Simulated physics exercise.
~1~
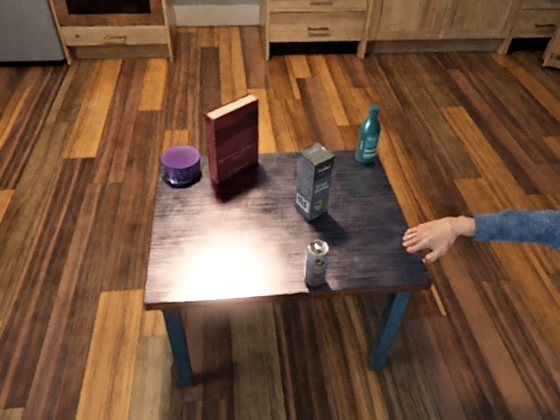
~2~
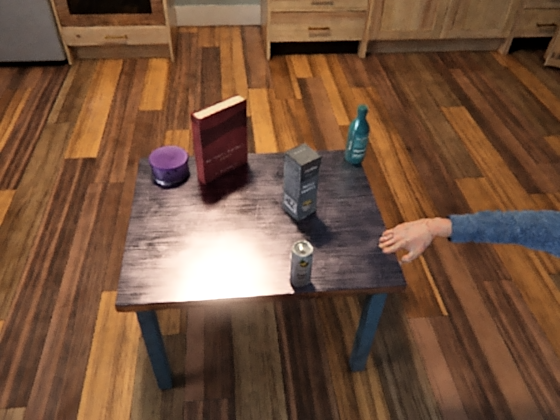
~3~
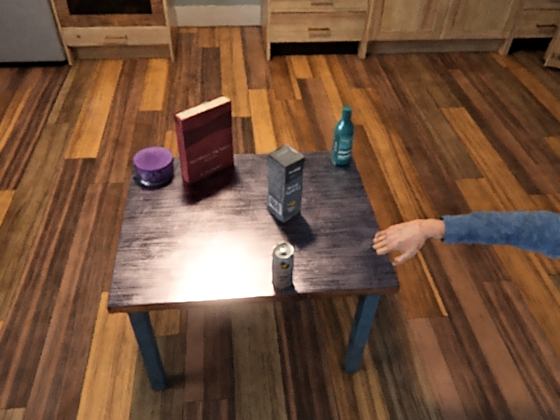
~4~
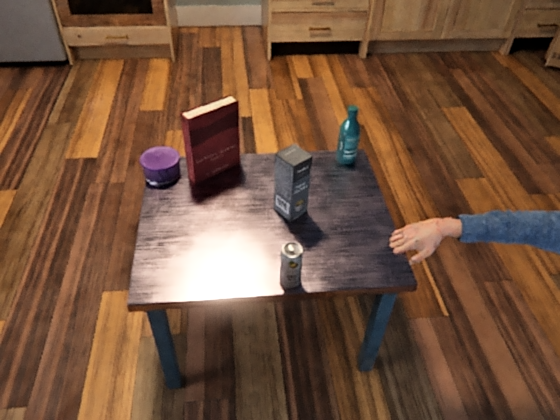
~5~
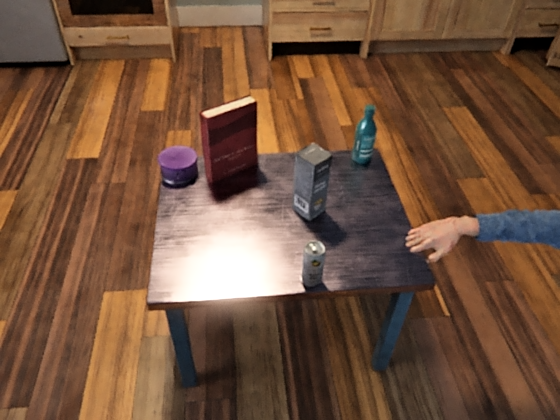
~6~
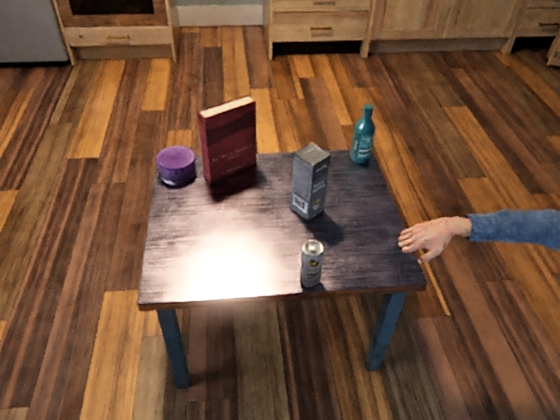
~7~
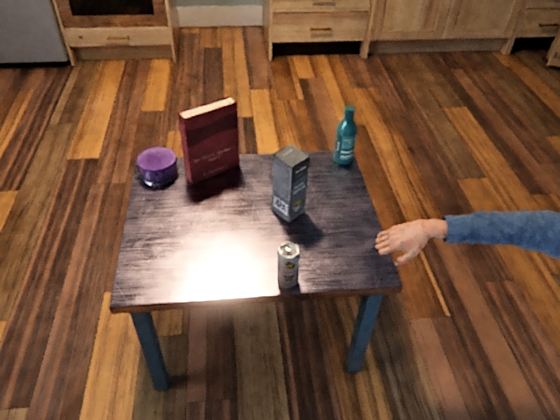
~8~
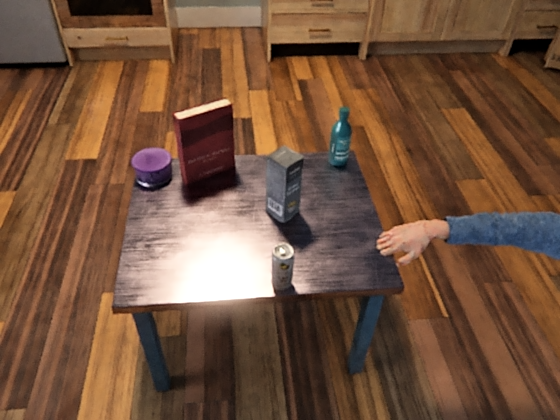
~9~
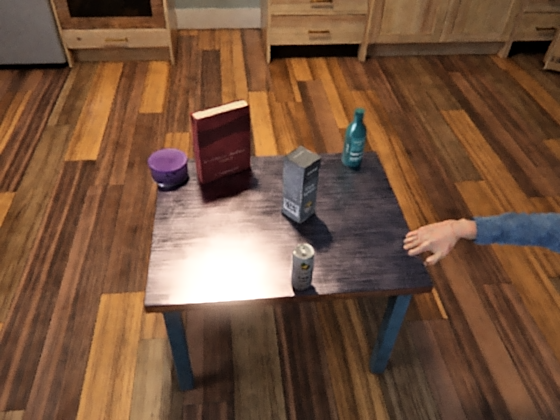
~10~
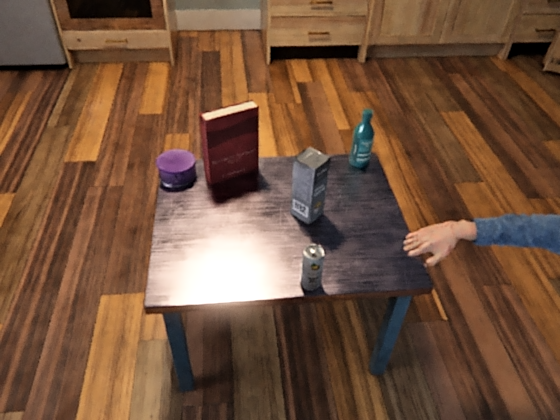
Hand at the table's right edge shifting it left, right, left and right again, the can, carton, book, tub and bottle staying upright.
